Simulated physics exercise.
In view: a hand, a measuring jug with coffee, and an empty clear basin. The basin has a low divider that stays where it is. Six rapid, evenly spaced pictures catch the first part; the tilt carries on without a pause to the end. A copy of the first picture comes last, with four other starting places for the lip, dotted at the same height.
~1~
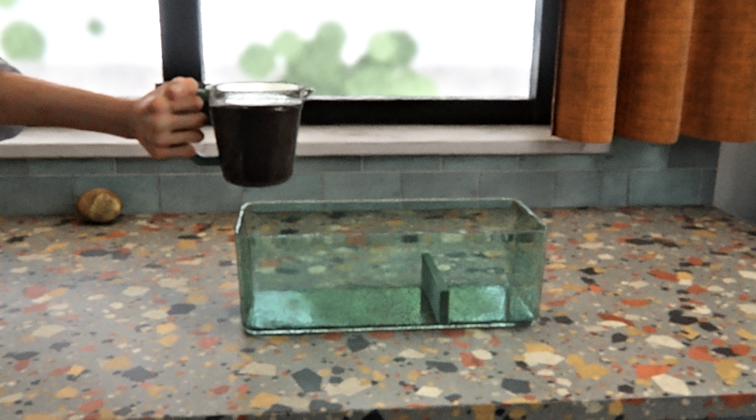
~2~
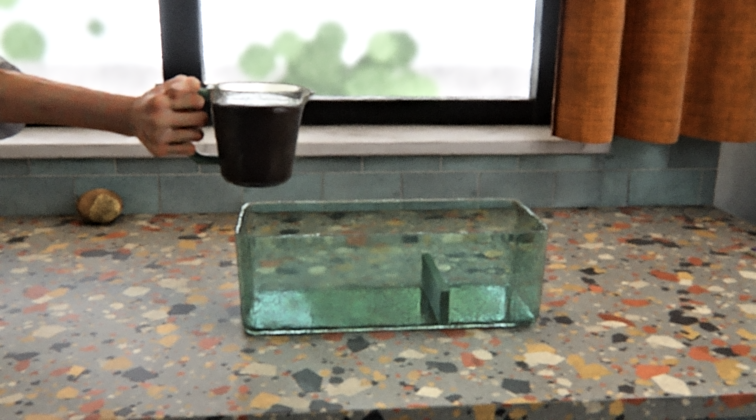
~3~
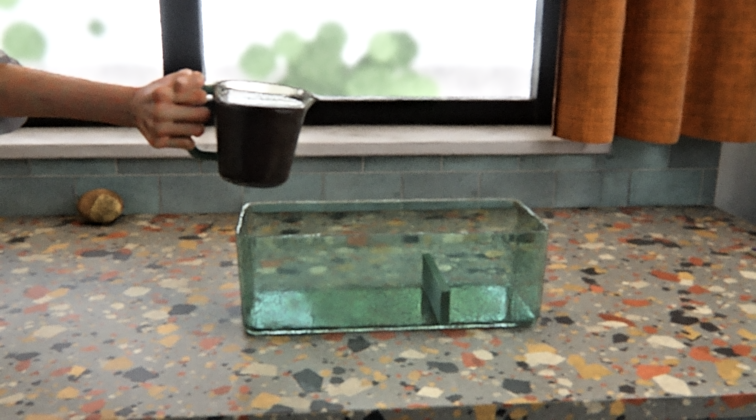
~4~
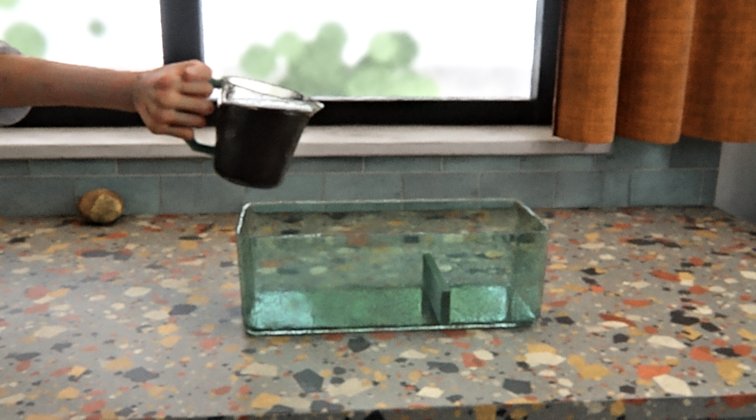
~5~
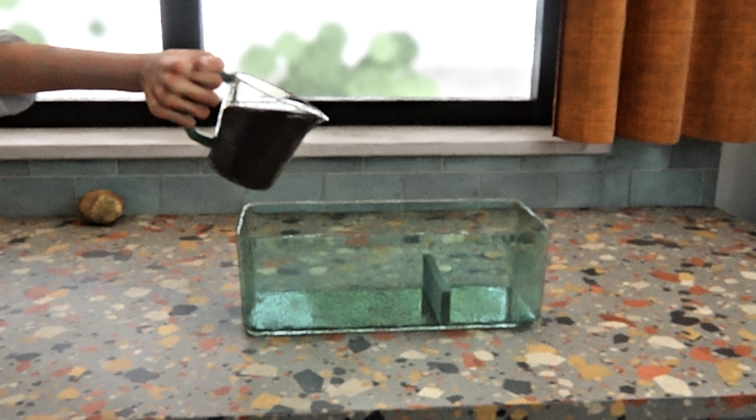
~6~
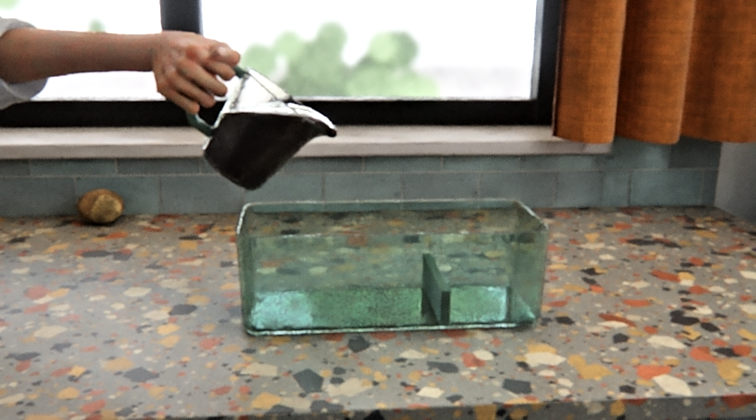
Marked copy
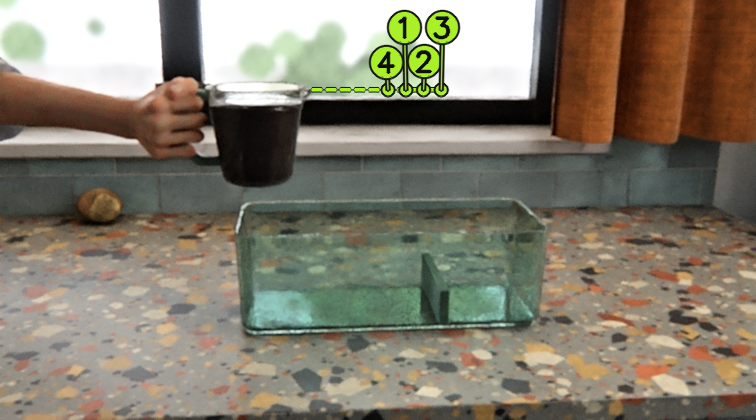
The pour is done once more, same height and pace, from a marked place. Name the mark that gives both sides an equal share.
The best place is 1.
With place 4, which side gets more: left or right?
More ends on the left.
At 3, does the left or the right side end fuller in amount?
The right one.
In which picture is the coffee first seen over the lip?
In picture 6.
On the marked copy, 1 at (405, 89); 2 at (423, 89); 3 at (441, 89); 4 at (388, 89).
For place 1, about 50 % ends left of the wall and 49 % right of it.
For place 2, about 26 % ends left of the wall and 73 % right of it.
For place 3, about 12 % ends left of the wall and 87 % right of it.
For place 4, about 72 % ends left of the wall and 27 % right of it.
